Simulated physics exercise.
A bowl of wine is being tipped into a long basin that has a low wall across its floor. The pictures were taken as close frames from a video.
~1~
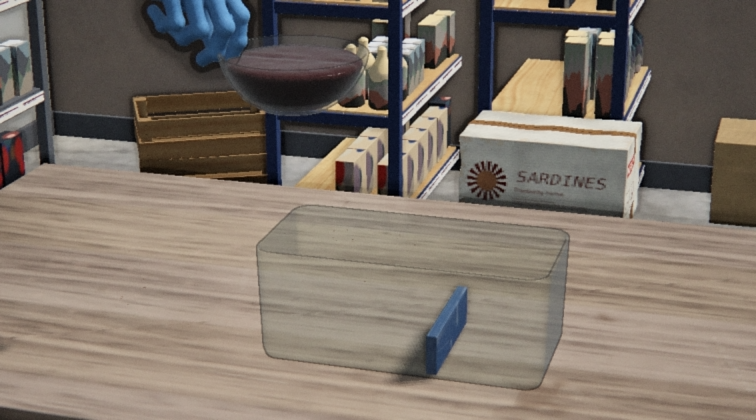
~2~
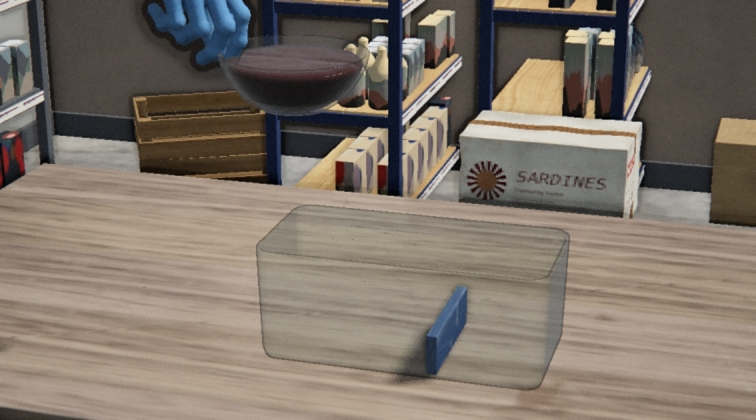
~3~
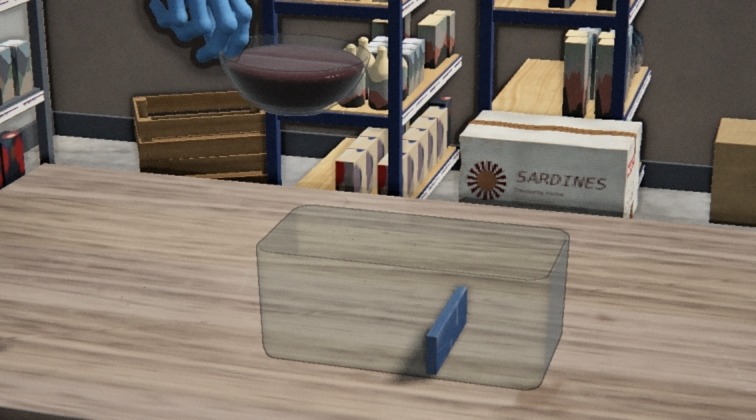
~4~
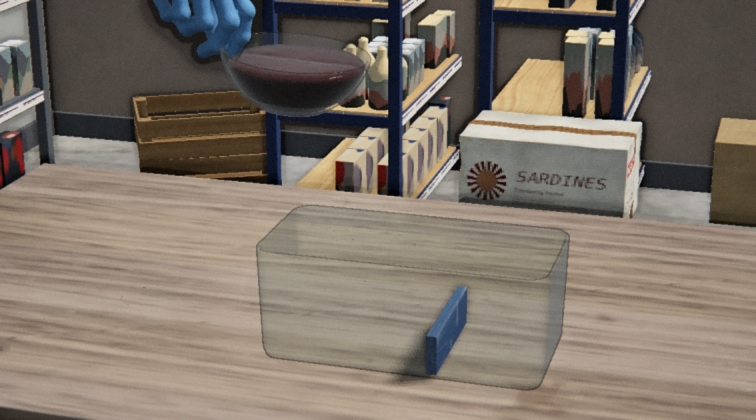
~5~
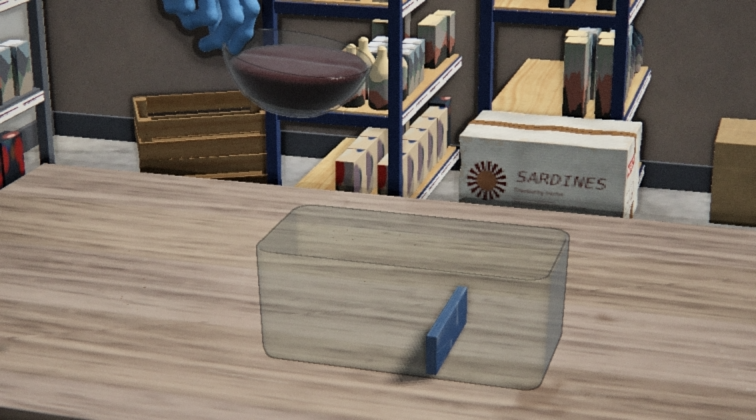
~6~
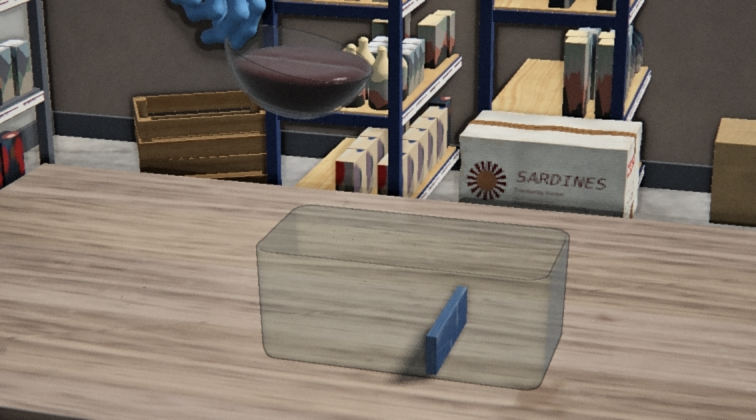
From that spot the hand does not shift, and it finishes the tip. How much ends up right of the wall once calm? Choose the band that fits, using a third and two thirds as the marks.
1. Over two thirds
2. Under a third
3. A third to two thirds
Under a third (2).
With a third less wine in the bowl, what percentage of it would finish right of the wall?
About 5 %.
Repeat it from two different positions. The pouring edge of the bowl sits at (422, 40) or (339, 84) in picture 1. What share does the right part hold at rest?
In order: Close to 85 and 5 percent.
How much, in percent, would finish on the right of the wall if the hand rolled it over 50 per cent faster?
About 15 in a hundred.
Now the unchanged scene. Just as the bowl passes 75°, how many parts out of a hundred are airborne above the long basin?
40 %.
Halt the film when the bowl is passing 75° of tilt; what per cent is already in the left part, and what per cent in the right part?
Left about 30, right about 15.
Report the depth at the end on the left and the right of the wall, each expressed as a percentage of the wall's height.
40 per cent for the left part, 20 for the right.
A moment on, the bowl is tipped on its side and 15 per cent is still to pour, 30 is left of the wall and 15 right of it.
Next, the bowl is tipped right over and 0 per cent is still to pour, 75 is left of the wall and 22 right of it.
Then the bowl is tipped right over and 0 per cent is still to pour, 75 is left of the wall and 23 right of it.
Later the bowl is tipped right over and 0 per cent is still to pour, 75 is left of the wall and 23 right of it.
At rest 75 per cent lies left of the wall, 23 right of it and 1 outside.
